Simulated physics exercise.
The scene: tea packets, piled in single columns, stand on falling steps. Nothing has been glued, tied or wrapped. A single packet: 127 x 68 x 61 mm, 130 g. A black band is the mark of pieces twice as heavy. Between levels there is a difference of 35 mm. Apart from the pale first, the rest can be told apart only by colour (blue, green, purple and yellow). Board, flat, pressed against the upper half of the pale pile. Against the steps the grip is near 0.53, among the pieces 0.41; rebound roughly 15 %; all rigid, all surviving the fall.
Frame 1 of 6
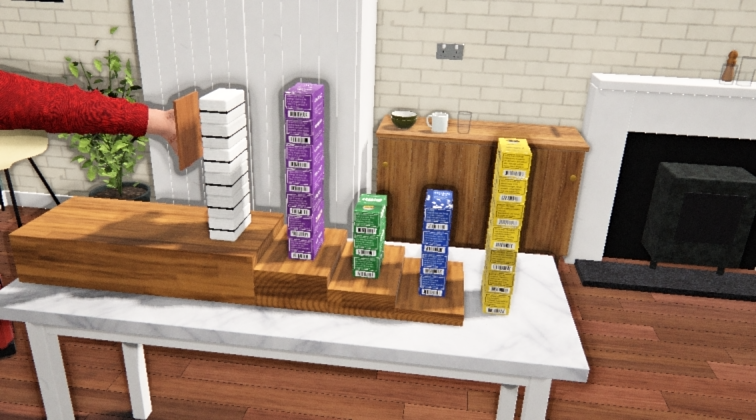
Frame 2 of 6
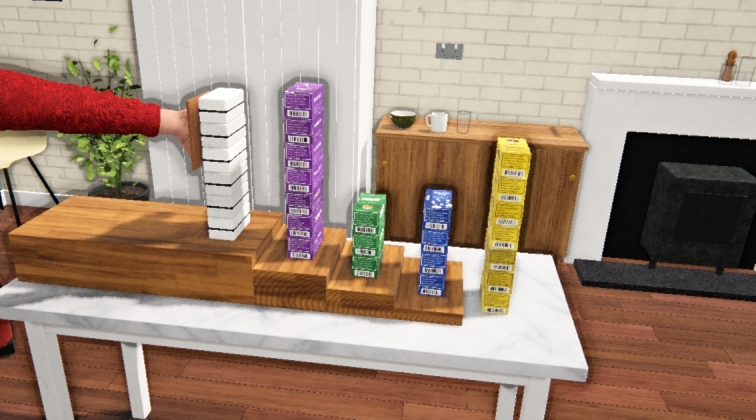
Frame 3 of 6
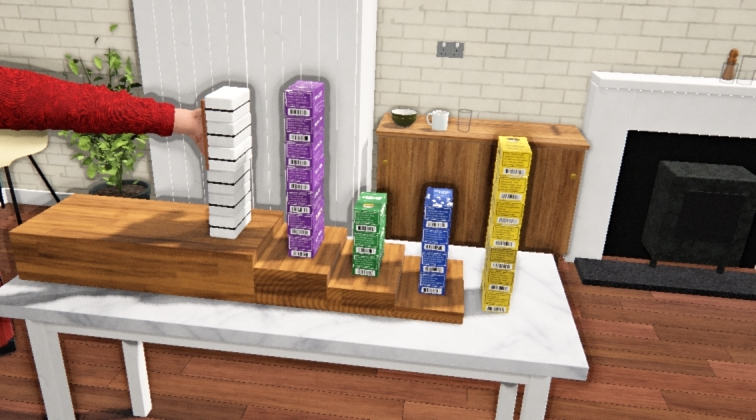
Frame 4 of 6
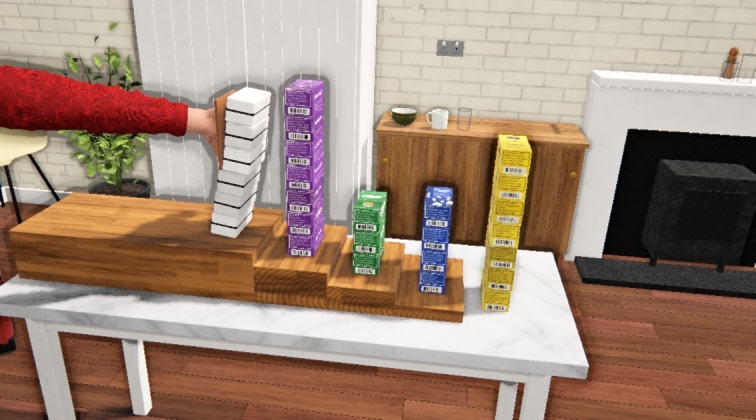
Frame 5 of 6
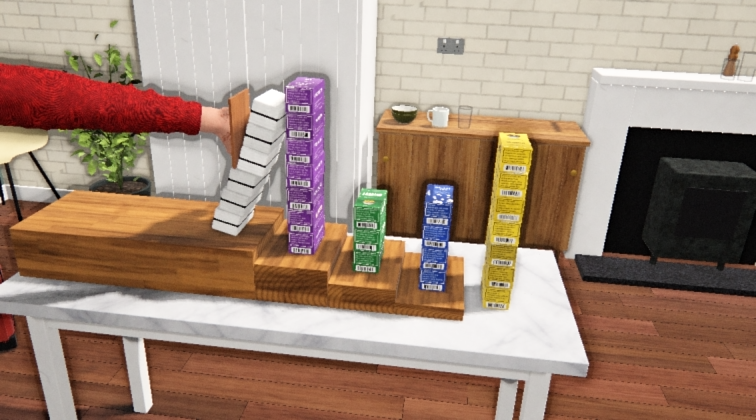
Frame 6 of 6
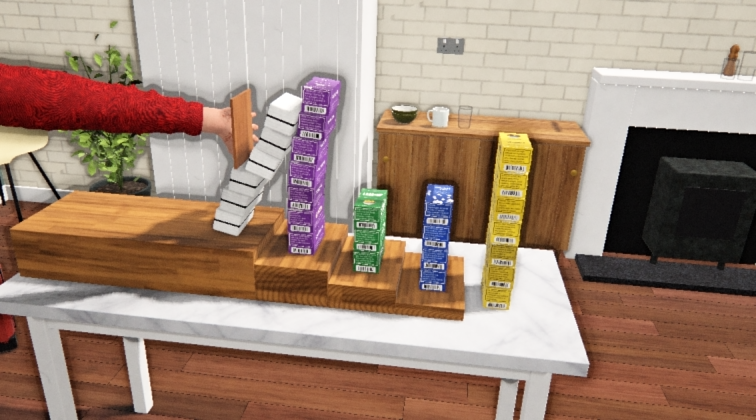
In a bright room with a pale brick wall, seen from slightly above by a still camera, a marble-topped table stands before a wooden cabinet and a fireplace. White, purple, green and blue columns of small packets line descending wooden steps, with a yellow column at right. A red-sleeved arm pushes a small board rightward into the white column's upper half, bending it against the purple one, which tilts slightly.
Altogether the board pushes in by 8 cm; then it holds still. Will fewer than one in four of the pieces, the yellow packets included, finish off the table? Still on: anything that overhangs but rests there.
No, more than one in four do.
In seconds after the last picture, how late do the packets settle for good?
Near 1.5 s.
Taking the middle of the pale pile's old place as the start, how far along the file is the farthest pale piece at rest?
Something like 28 cm along the file.
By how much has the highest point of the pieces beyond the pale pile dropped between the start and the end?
I'd put it at around 28 cm.
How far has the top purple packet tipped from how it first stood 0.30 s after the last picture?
Tilt: Approx. 60°.
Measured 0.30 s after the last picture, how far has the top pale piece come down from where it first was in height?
About 14 cm.
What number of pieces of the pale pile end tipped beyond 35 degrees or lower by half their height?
The answer is 3 pale pieces.
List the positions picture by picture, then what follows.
In the first frame (each place is the centre of the face we see best), board (177, 127) 56 mm short; top yellow packet (515, 166); top blue packet (438, 220); the others all in place.
In the second frame, board (189, 127) 22 mm short; top yellow packet (515, 166).
In the third frame, board (204, 127) 11 mm in; top yellow packet (516, 164).
In the fourth frame, board (217, 126) 45 mm in, top of the pale pile leaning 9°; top yellow packet (516, 163); the others all in place.
In the fifth frame, board (231, 125) 8 cm in, top of the pale pile leaning 16°; top yellow packet (516, 161); the others all in place.
In the sixth frame, board (233, 125) 8 cm in, stopped, top of the pale pile leaning 18°; top yellow packet (516, 161); top purple packet (316, 102) tilted 5°; 4 have shifted.
Then, 0.30 s later than the last frame, 3 of the pale pile down; none of the 7 yellow packets off the table (0 of 21 in all colours); top yellow packet unmoved; top purple packet tilted 58°, 12 cm lower.
Then, 0.70 s later than the last frame, 3 of the pale pile down; none of the 7 yellow packets off the table (0 of 21 in all colours); top yellow packet tilted 17°; top purple packet on its side.
Then, 1.22 s later than the last frame, 3 of the pale pile down; 5 of the 7 yellow packets off the table (5 of 21 in all colours); top yellow packet on its side; top purple packet upside down.
When it is over, 3 of the pale pile down; 5 of the 7 yellow packets off the table (5 of 21 in all colours); top yellow packet upside down; top purple packet upside down. That is 71 per cent. In pixels of the last frame, middles, top purple packet near (560, 267).
